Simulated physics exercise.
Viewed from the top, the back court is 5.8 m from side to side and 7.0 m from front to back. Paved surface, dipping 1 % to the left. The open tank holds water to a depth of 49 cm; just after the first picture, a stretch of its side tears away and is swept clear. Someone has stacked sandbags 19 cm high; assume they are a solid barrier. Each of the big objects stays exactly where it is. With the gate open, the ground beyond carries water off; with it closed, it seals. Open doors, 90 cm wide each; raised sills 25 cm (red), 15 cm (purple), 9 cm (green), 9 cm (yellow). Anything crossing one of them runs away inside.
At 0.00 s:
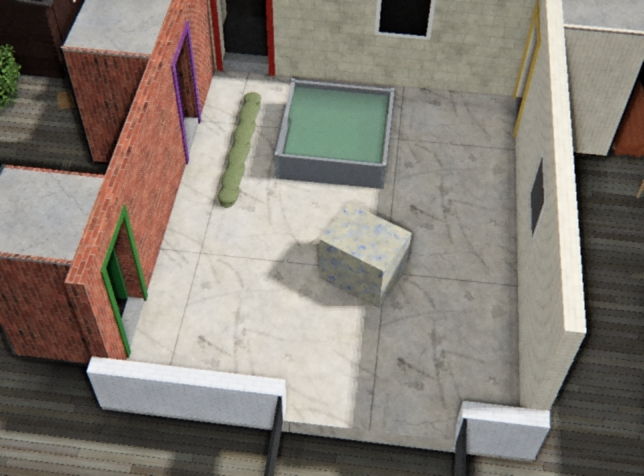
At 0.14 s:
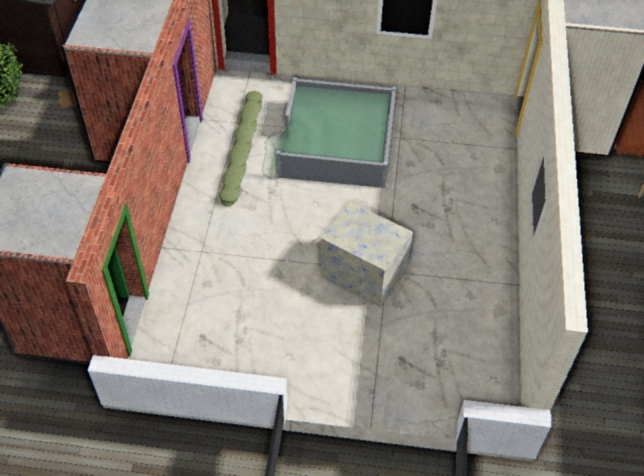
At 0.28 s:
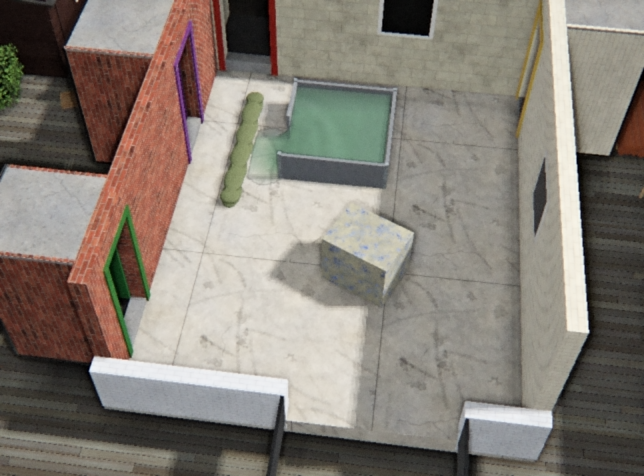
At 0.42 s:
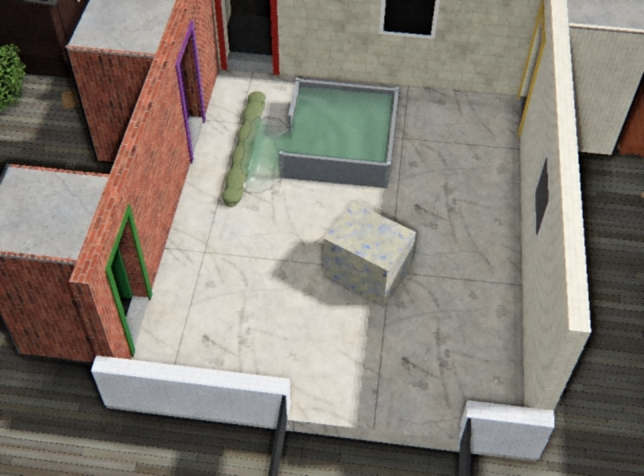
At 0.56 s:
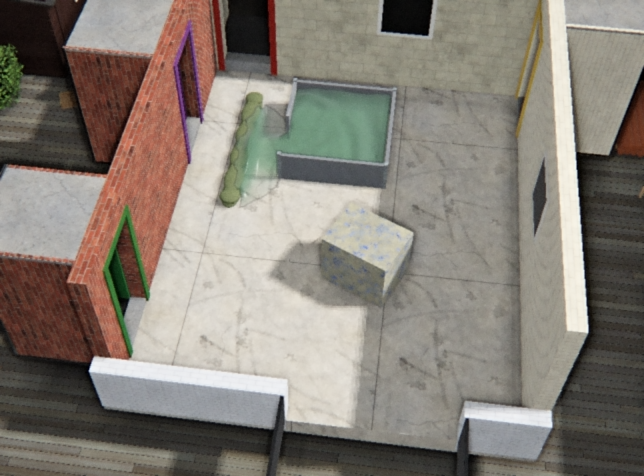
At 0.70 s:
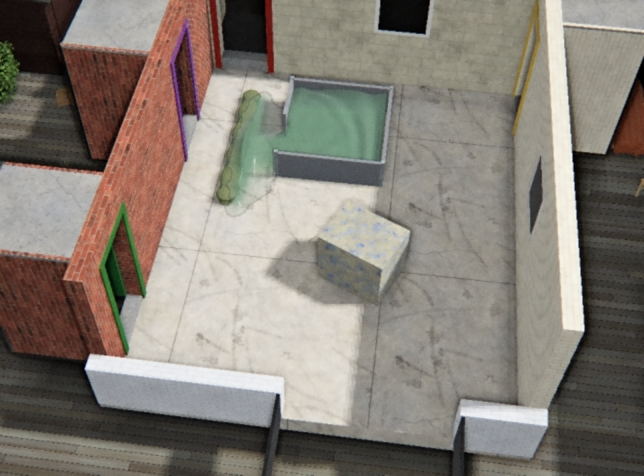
A walled courtyard holds an open tank whose left side breaks, and water spreads along sandbags.
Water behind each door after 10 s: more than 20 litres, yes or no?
Red door: No; purple door: No; green door: No; yellow door: No.
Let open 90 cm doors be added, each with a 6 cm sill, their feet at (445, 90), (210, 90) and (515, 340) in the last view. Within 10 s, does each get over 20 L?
In turn: Short of it, beyond it, short of it.
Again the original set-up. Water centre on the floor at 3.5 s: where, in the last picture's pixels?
It lies at roughly (284, 168) in pixels.
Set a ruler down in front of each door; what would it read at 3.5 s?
Door by door, in cm: Red reads 12, purple reads 5, green reads 4, yellow reads 0.
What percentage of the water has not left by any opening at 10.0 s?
Still there: Roughly 90 %.
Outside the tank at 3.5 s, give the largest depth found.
Depth max: Approx. 24 cm.
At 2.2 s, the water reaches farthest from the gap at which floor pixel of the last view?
That's around (202, 349) in the last picture.
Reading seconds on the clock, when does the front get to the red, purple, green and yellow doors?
Red = 1.4 s, purple = 1.2 s, green = 2.6 s, yellow = 4.5 s.
After 1.4 s water covers 20 % of the floor and is deepest (40 cm) near (249, 157); red door not reached, purple door 12 cm at the sill, 0 L in, green door not reached, yellow door not reached.
After 2.2 s water covers 35 % of the floor and is deepest (33 cm) near (249, 157); red door 7 cm at the sill, 0 L in, purple door 14 cm at the sill, 0 L in, green door not reached, yellow door not reached.
After 3.5 s water covers 50 % of the floor and is deepest (24 cm) near (249, 157); red door 12 cm at the sill, 0 L in, purple door 5 cm at the sill, 0 L in, green door 4 cm at the sill, 0 L in, yellow door not reached.
After 6.0 s water covers 55 % of the floor and is deepest (15 cm) near (251, 149); red door 9 cm at the sill, 0 L in, purple door 8 cm at the sill, 1 L in, green door 9 cm at the sill, 0 L in, yellow door 9 cm at the sill, 0 L in.
After 10.0 s water covers 80 % of the floor and is deepest (10 cm) near (118, 383); red door 6 cm at the sill, 0 L in, purple door 5 cm at the sill, 1 L in, green door 8 cm at the sill, 0 L in, yellow door 3 cm at the sill, 0 L in.
